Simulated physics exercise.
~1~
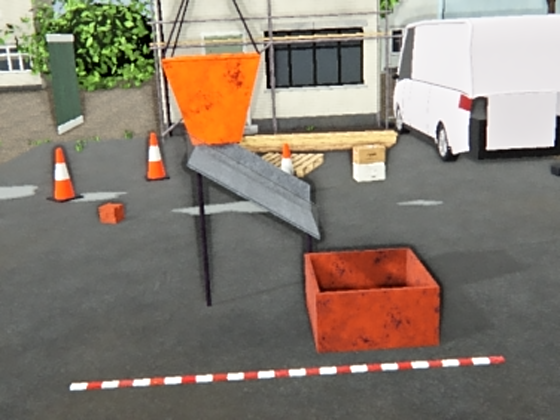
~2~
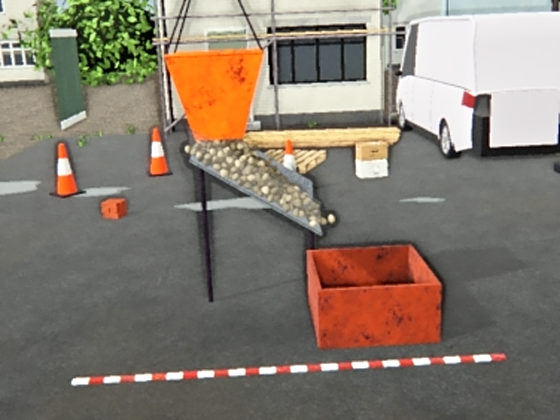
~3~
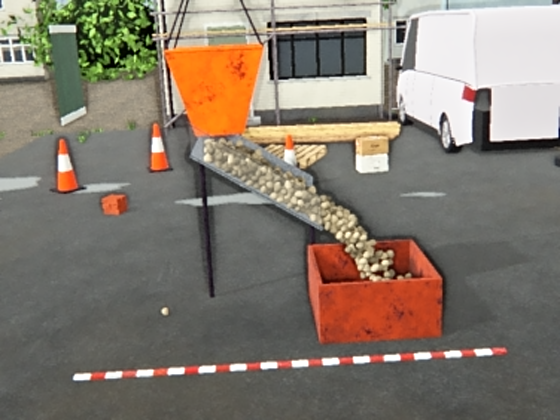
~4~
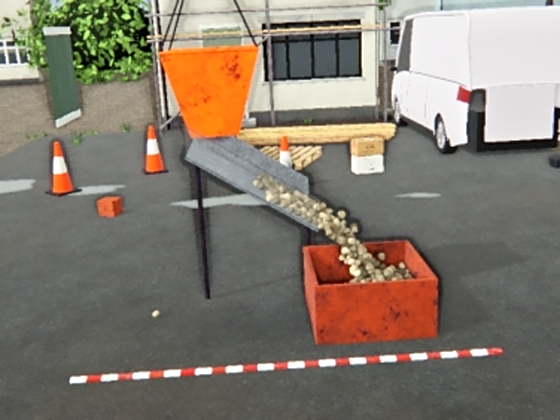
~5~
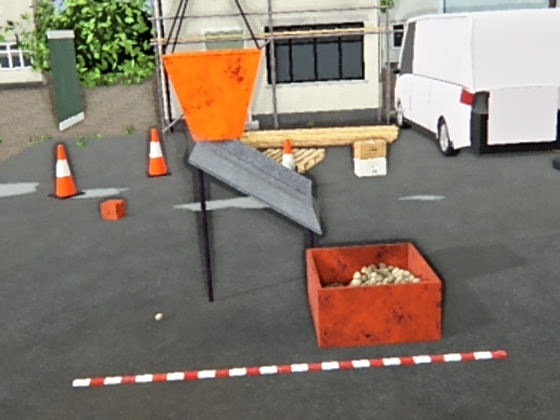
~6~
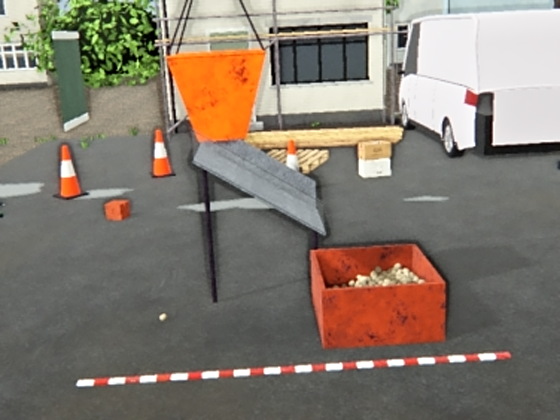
The clip opens on an orange hopper hanging above a sloping grey steel chute in a paved yard, with a red bin below, a striped staff on the ground, traffic cones and a white van behind. Pale rounded stones pour out of the hopper and spread down the chute. They slide to the right, spill off its lower edge and tumble into the bin, while one stray stone lands on the ground to the left. The hopper empties and the last stones clear the slope. Finally the chute is bare and the stones lie still, heaped inside the bin.
